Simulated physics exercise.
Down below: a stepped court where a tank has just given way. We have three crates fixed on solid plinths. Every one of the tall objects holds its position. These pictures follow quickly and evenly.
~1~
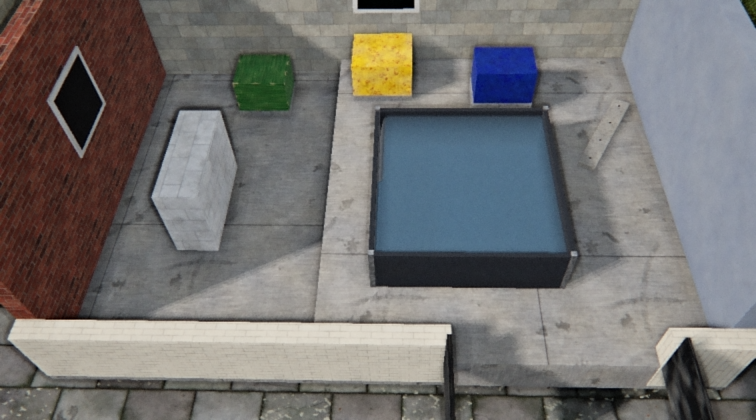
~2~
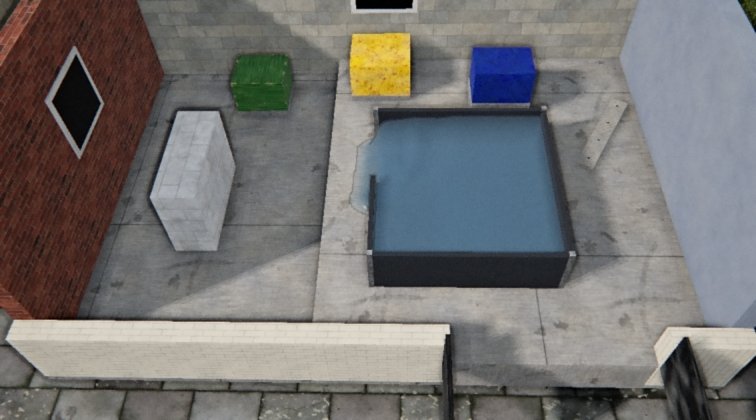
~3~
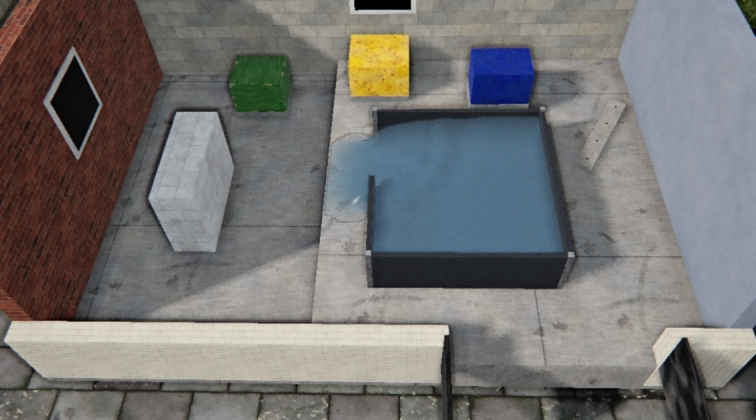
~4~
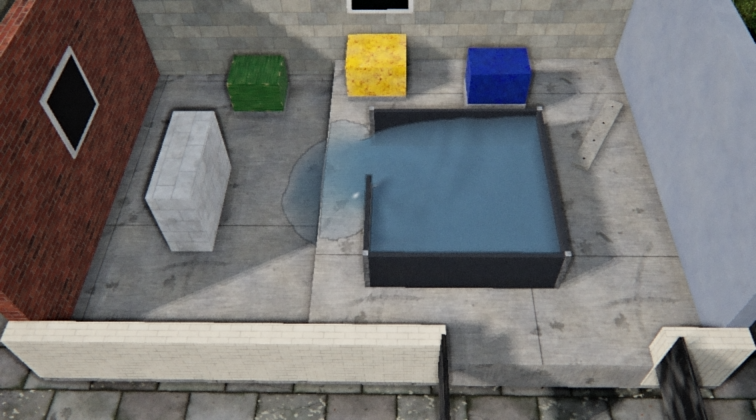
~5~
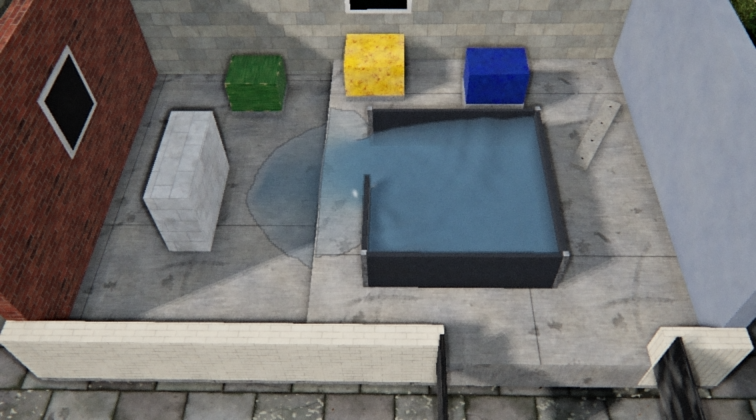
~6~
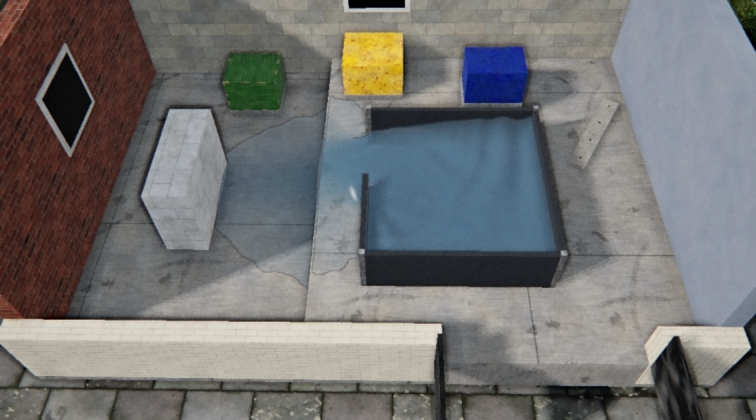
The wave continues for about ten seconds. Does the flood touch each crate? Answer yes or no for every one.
Green crate: Yes; yellow crate: No; blue crate: No.
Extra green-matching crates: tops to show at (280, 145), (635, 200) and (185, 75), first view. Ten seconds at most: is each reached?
Taken as listed, number one does get flooded, number two never gets reached and number three does get flooded.
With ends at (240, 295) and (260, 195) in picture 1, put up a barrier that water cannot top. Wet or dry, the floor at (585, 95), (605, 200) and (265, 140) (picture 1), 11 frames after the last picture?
One by one: Spared, spared, soaked.
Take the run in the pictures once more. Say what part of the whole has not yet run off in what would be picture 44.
My estimate is some 100 percent.
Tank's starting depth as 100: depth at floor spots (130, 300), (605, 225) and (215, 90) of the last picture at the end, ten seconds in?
My figures are about 20, 0 and 30 percent.
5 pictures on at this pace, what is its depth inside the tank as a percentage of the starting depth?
Estimate: Close to 76 %.
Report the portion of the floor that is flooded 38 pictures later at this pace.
50 %, roughly.
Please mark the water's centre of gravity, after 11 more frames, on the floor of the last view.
Near (364, 186) in the last view.
A moment on, water covers 25 % of the floor; the green crate water round its plinth, the yellow crate water round its plinth, the blue crate not reached.
Next, water covers 40 % of the floor; the green crate water round its plinth, the yellow crate water round its plinth, the blue crate not reached.
Then, water covers 50 % of the floor; the green crate water round its plinth, the yellow crate water round its plinth, the blue crate not reached.
Later, water covers 50 % of the floor; the green crate water round its plinth, the yellow crate water round its plinth, the blue crate not reached.
In the end, water covers 50 % of the floor; the green crate was topped, the yellow crate stayed above the water, the blue crate stayed above the water.
